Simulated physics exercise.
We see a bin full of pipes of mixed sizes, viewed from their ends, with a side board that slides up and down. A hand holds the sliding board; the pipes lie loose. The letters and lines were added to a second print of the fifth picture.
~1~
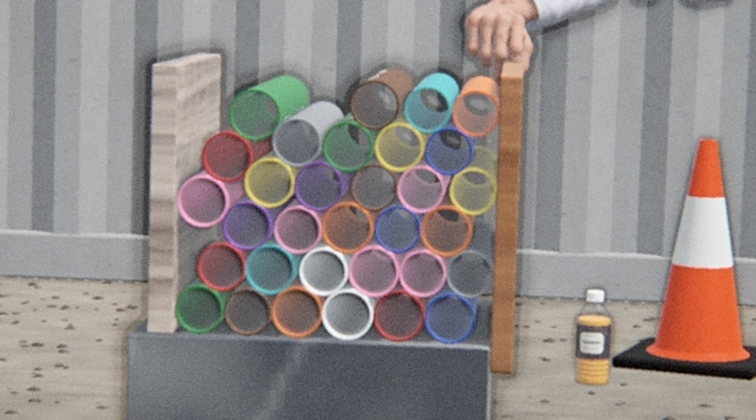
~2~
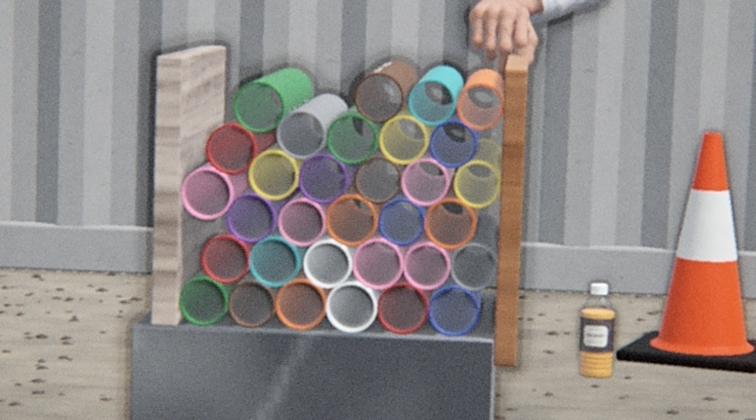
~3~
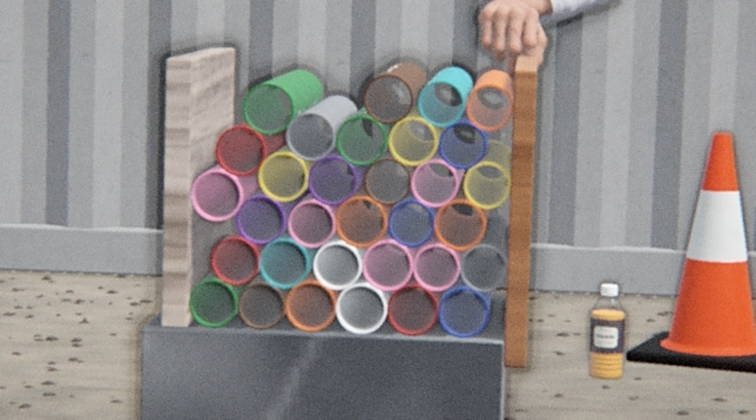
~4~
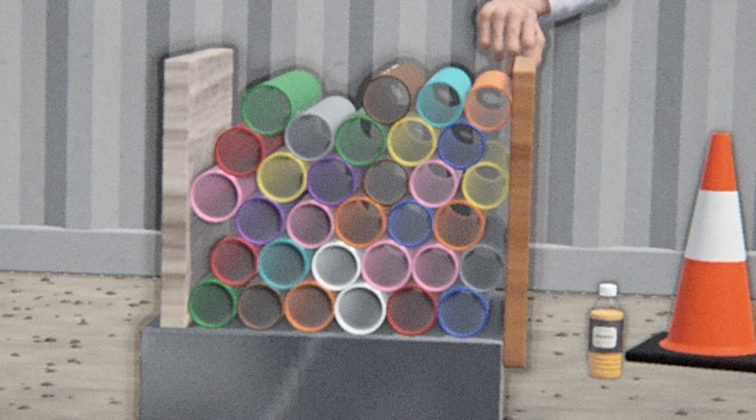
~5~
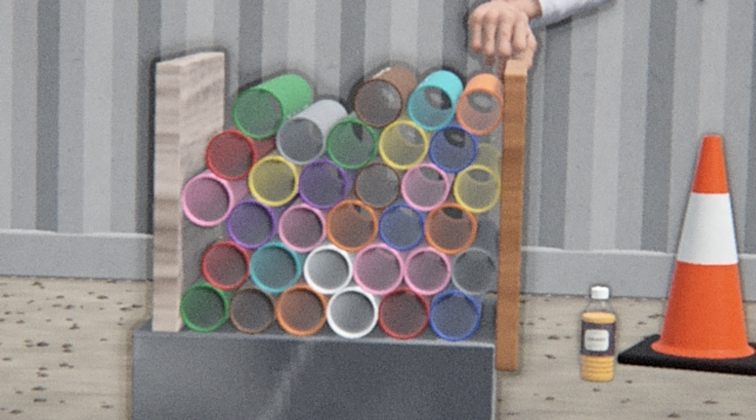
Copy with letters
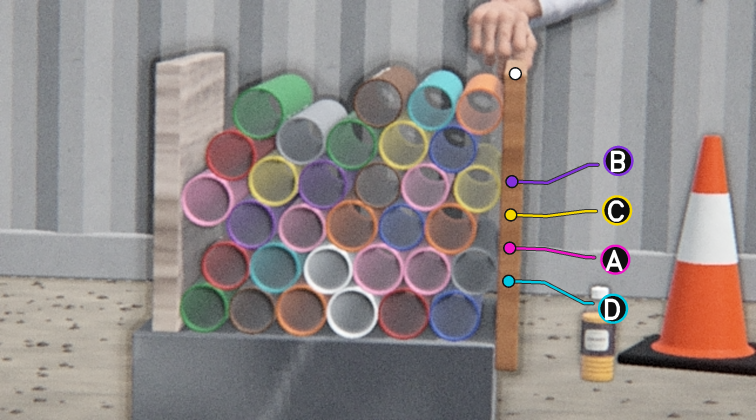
Only the camera moves, drifting slightly right and then back left with a faint vertical wobble, so the whole view shifts together while the hand and the pipes stay put. Seen from the front, a dark grey base holds stacked, multicoloured pipes between a pale wooden board at left and an orange-brown one at right, gripped from above by a hand. Behind stands a grey corrugated wall, with an amber bottle and an orange-and-white cone on sandy ground at right.
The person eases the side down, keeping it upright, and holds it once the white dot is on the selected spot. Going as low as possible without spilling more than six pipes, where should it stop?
Stop at D.
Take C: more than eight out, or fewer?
It loses fewer than eight.
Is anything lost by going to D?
At D: Yes.
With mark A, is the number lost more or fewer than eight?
It loses fewer than eight.
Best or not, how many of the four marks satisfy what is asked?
Four of them.
On the marked copy, A at (509, 249); B at (512, 181); C at (510, 215); D at (508, 281); the white dot at (515, 74).
Following D. Soon after the start, top of the board (501, 163).
Later, top of the board (498, 266).
In the end, top of the board (498, 280), four out over the board.
As for the rest, A four out over the board; B one out over the board; C one out over the board.
